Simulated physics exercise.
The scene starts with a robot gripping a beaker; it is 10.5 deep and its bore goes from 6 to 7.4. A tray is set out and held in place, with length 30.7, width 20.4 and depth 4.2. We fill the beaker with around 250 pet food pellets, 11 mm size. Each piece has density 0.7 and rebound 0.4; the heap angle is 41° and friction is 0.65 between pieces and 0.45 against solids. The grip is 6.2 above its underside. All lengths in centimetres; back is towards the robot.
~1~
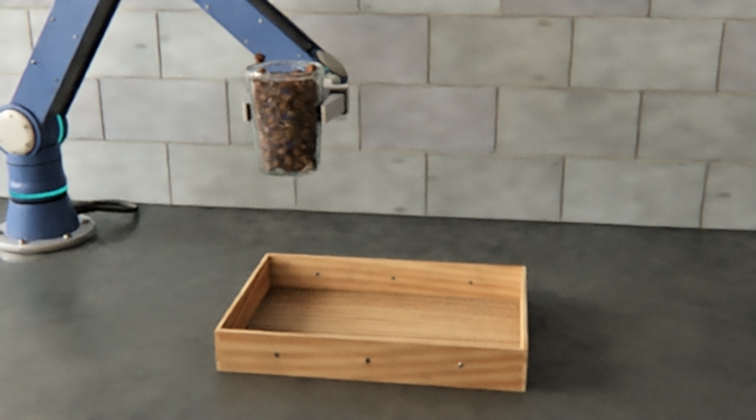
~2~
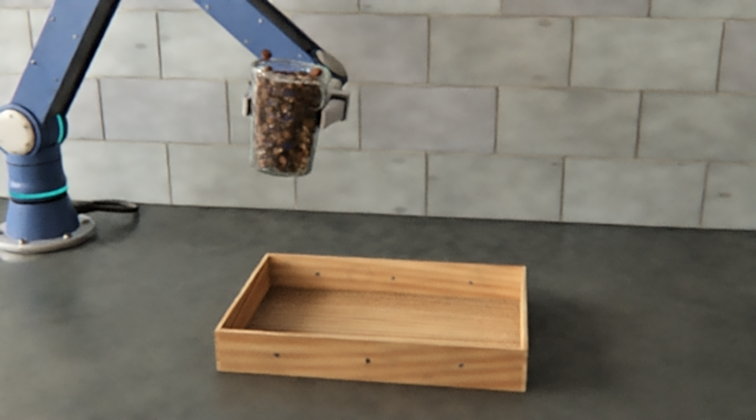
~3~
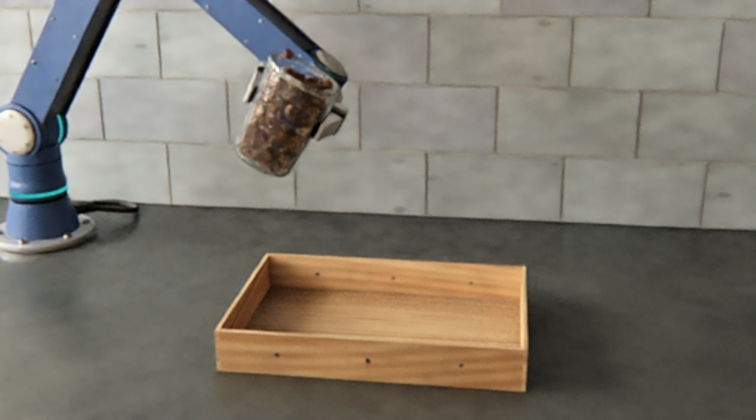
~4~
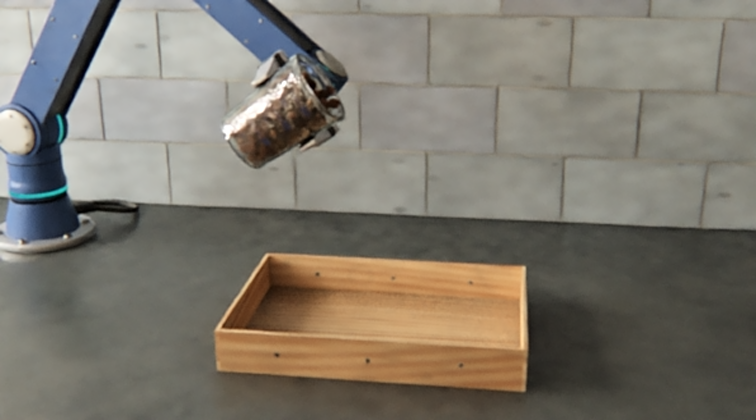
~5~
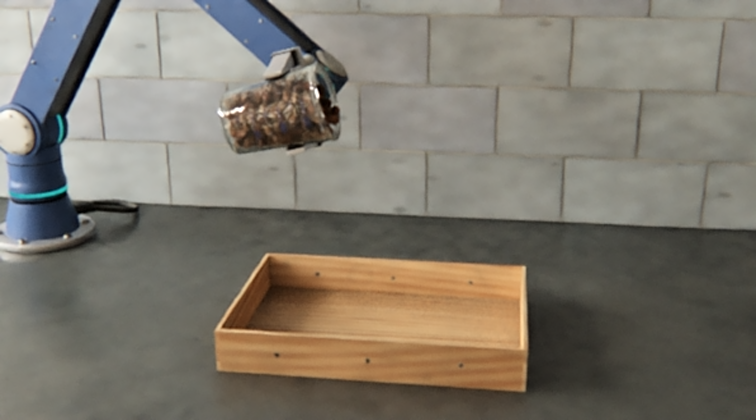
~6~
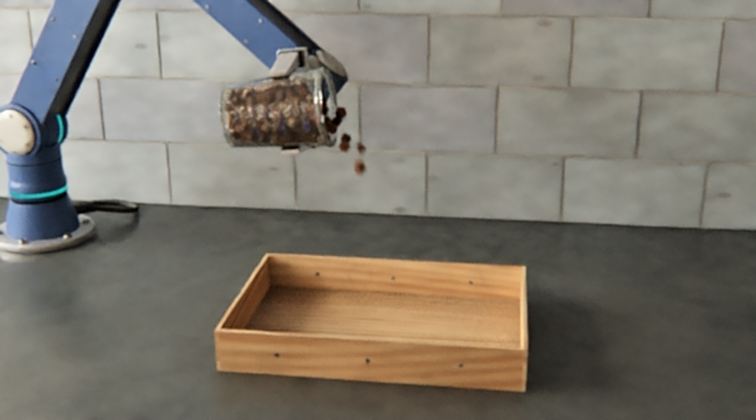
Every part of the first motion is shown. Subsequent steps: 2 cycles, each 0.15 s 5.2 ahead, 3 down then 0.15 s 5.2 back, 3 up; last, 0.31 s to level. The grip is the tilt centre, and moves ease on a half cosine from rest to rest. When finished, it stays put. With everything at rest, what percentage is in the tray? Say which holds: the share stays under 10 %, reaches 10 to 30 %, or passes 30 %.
The share passes 30 %.
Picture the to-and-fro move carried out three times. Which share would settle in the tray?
Then roughly 50 percent.
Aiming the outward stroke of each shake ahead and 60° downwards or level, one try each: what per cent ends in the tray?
Roughly 20 per cent, then 75 per cent.
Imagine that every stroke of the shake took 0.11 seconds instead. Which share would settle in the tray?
That would give around 60 per cent.
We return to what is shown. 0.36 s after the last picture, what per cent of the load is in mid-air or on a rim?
My guess is some 10 in a hundred.
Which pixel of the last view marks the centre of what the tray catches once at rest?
I'd point to somewhere near (415, 327).
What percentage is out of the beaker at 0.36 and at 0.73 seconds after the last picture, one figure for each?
At the first moment 30 per cent, at the second 40 per cent.
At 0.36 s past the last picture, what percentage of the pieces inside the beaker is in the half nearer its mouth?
Around 40 in a hundred.
Then, 0.36 s later, tilted 83° forward, highest piece 26 above the table; 178 in the beaker, 46 in the tray, 26 in flight or on a rim.
Then, 0.73 s later, tilted 53° forward, highest piece 26 above the table; 146 in the beaker, 102 in the tray, 2 in flight or on a rim.
Then, 1.11 s later, level, highest piece 28 above the table; 146 in the beaker, 104 in the tray.
Then, 2.16 s later, level, highest piece 28 above the table; 146 in the beaker, 104 in the tray.
At rest, 146 in the beaker, 104 in the tray. That is 42 % in the tray.
